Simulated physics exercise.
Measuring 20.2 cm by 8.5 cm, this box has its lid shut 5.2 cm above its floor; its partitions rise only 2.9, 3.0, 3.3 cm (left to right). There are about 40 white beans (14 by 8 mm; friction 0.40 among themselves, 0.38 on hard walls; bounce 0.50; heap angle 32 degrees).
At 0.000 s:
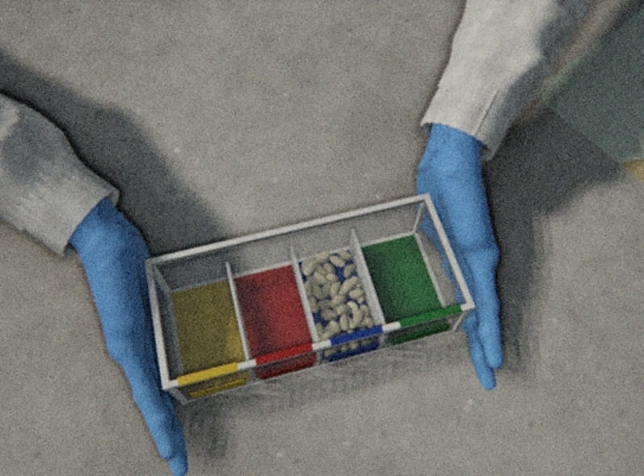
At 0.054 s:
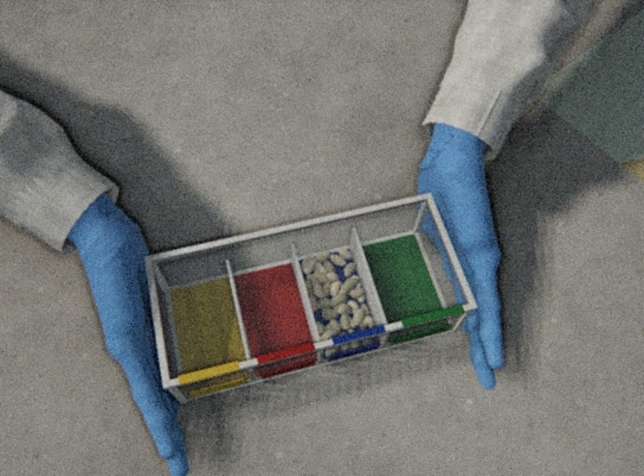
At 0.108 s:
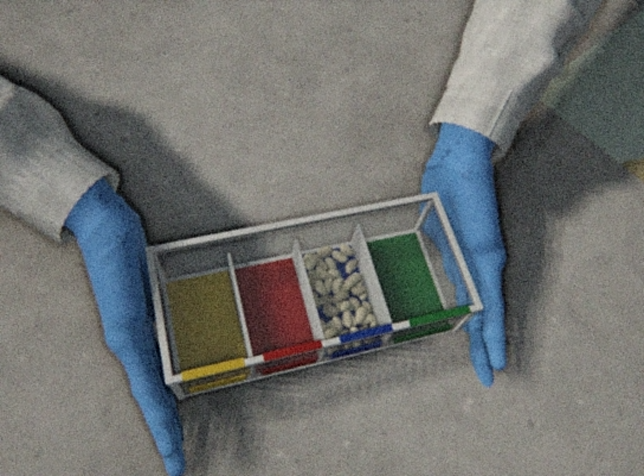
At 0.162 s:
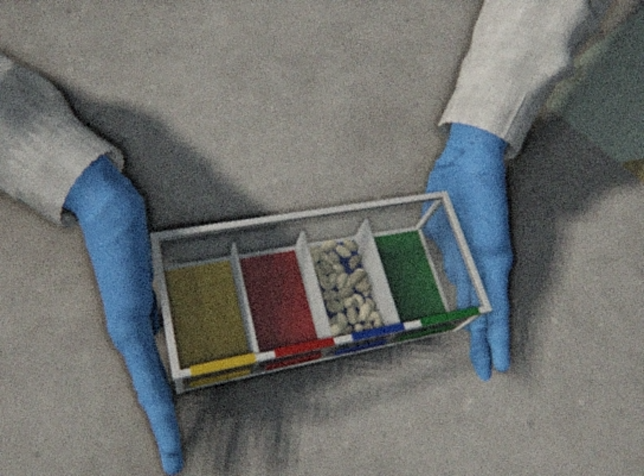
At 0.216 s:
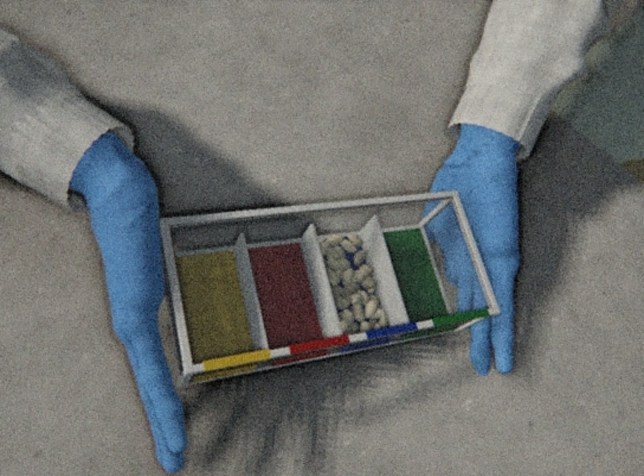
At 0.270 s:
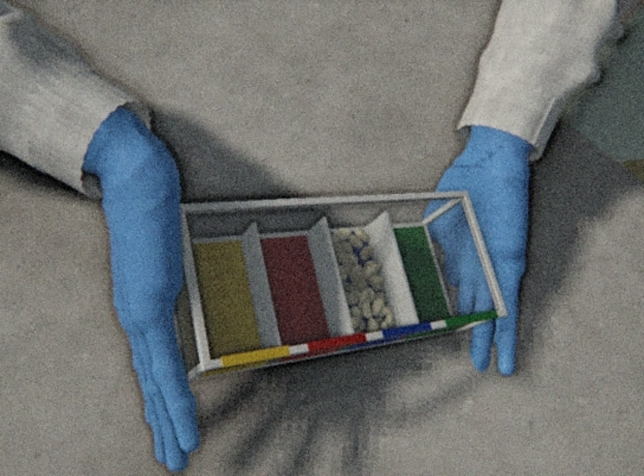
Above a grey floor, two blue-gloved hands held a clear box with yellow, red, blue and green sections, pale beans in the blue one, and steadily tilted it, its right front corner lowest.
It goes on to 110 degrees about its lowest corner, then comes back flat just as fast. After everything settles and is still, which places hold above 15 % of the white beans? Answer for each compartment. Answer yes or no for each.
Red: No, blue: Yes, green: Yes, yellow: No.
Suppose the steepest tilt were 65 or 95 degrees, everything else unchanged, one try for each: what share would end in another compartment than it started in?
Try one gives around 0 %, try two around 50 %.
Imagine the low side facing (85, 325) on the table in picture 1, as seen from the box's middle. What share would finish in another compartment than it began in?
Roughly 95 % of the pieces.
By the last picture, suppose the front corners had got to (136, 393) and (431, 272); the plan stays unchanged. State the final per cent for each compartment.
Final shares, in per cent - red: 0, blue: 0, green: 0, yellow: 100.
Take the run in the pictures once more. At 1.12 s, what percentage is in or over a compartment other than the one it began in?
40 percent.
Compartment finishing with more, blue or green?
The green compartment.
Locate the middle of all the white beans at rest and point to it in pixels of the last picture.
Close to pixel (400, 311).
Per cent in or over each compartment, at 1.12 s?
You'd find red at 0, blue at 60, green at 40 and yellow at 0 per cent.
Then, at 1.12 s, tilt 109 degrees; blue 60 %, green 40 %.
After 1.69 s, tilt 47 degrees; blue 40 %, green 60 %.
After 2.31 s, tilt 0 degrees; blue 40 %, green 60 %.
By 2.8 s all is still; red 0 %, blue 40 %, green 60 %, yellow 0 %.
